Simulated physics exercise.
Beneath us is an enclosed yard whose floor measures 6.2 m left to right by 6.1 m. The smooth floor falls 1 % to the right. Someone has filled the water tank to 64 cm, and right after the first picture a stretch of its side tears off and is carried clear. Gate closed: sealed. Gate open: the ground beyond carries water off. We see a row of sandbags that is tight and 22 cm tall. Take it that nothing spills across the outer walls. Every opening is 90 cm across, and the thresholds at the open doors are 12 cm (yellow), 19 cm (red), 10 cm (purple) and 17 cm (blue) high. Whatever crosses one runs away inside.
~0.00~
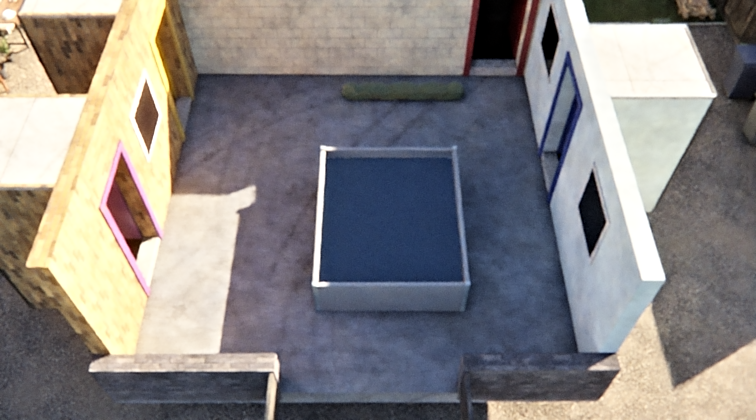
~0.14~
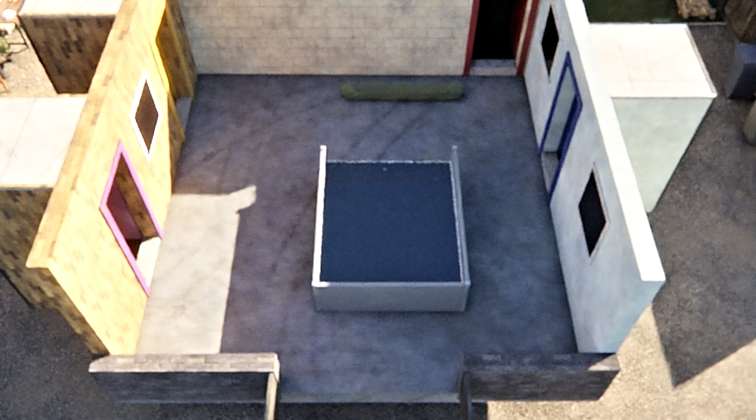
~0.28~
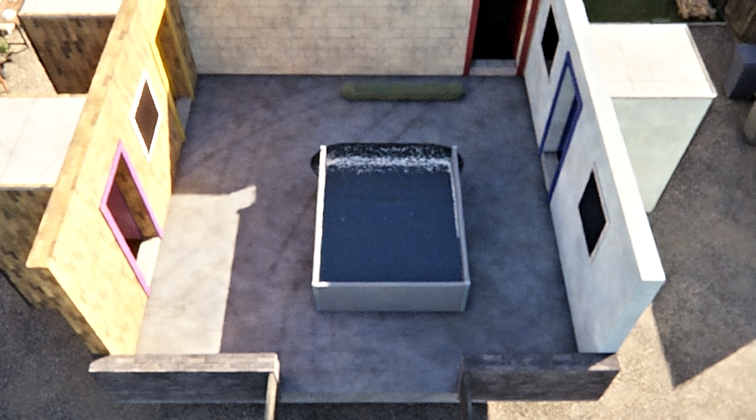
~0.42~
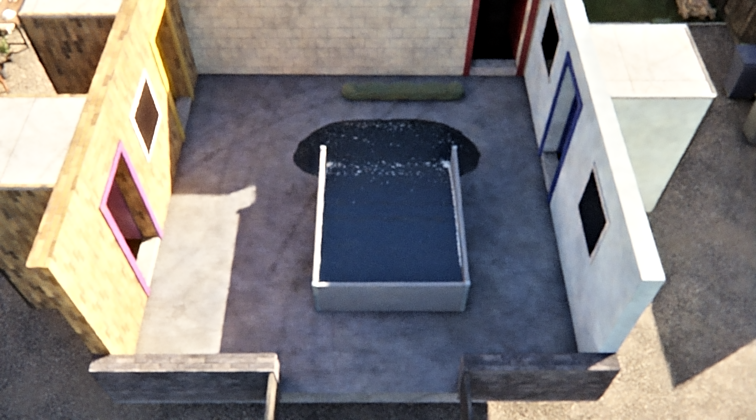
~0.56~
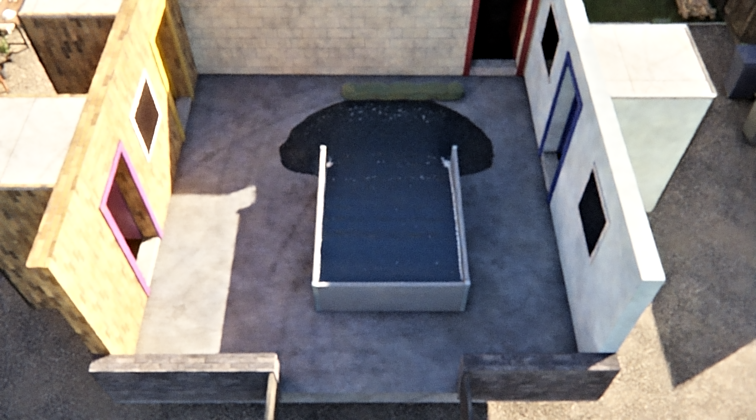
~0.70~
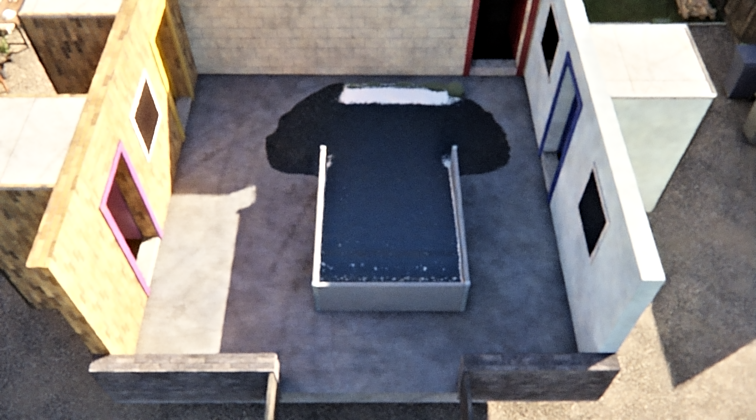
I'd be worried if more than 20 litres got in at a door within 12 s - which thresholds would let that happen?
One by one: Yellow door: Tops it. Red door: Tops it. Purple door: Fails to top it. Blue door: Fails to top it.
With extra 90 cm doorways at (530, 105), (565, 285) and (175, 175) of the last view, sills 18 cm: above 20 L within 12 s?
In sequence the answers are more than that, less than that and less than that.
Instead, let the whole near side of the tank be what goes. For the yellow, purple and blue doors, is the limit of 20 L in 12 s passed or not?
Here's how it goes: Yellow falls short, purple falls short, blue falls short.
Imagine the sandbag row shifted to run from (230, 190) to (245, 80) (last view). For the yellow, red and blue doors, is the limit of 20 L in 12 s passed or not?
Doors: Yellow stays under / red exceeds / blue stays under.
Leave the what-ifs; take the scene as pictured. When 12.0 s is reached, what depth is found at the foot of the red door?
Reading: Close to 8.0 cm.
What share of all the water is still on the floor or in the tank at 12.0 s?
Close to 82 in a hundred remains.
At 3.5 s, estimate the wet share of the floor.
Roughly 55 % of the floor is wet.
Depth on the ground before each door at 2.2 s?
Depths in centimetres - yellow: 0, red: 25, purple: 0, blue: 1.
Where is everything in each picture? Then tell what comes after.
The water tank at (390, 214) is whole and still, 64 cm deep, in the first picture.
Water pours out on the water tank's far side and has run 1.1 m, to a hidden place; typically 8 cm deep outside, 64 cm at the water tank's back, in the second picture.
Water pours out on the water tank's far side and has run 1.3 m, to (316, 163); typically 12 cm deep outside, 64 cm at the water tank's back, in the third picture.
Water pours out on the water tank's far side and has run 1.6 m, to (467, 143); typically 10 cm deep outside, 64 cm at the water tank's back, in the fourth picture.
The front is at (461, 119), 1.9 m from the gap on the water tank's far side; 5.0 m2 of floor is under water; 64 cm left at the back of the water tank, in the fifth picture.
Water pours out on the water tank's far side and has run 2.4 m, to (333, 88); typically 8 cm deep outside, 58 cm at the water tank's back, in the sixth picture.
After 1.4 s water covers 35 % of the floor and is deepest (42 cm) near (388, 107); yellow door not reached, red door 6 cm at the sill, 0 L in, purple door not reached, blue door not reached.
After 2.2 s water covers 35 % of the floor and is deepest (38 cm) near (388, 107); yellow door not reached, red door 25 cm at the sill, 4 L in, purple door not reached, blue door not reached.
After 3.5 s water covers 55 % of the floor and is deepest (32 cm) near (198, 79); yellow door 23 cm at the sill, 19 L in, red door 28 cm at the sill, 52 L in, purple door not reached, blue door 12 cm at the sill, 0 L in.
After 7.0 s water covers 95 % of the floor and is deepest (18 cm) near (575, 376); yellow door 8 cm at the sill, 84 L in, red door 12 cm at the sill, 81 L in, purple door 4 cm at the sill, 0 L in, blue door 11 cm at the sill, 0 L in.
After 12.0 s water covers 95 % of the floor and is deepest (12 cm) near (562, 376); yellow door 2 cm at the sill, 84 L in, red door 8 cm at the sill, 81 L in, purple door 8 cm at the sill, 0 L in, blue door 10 cm at the sill, 1 L in.
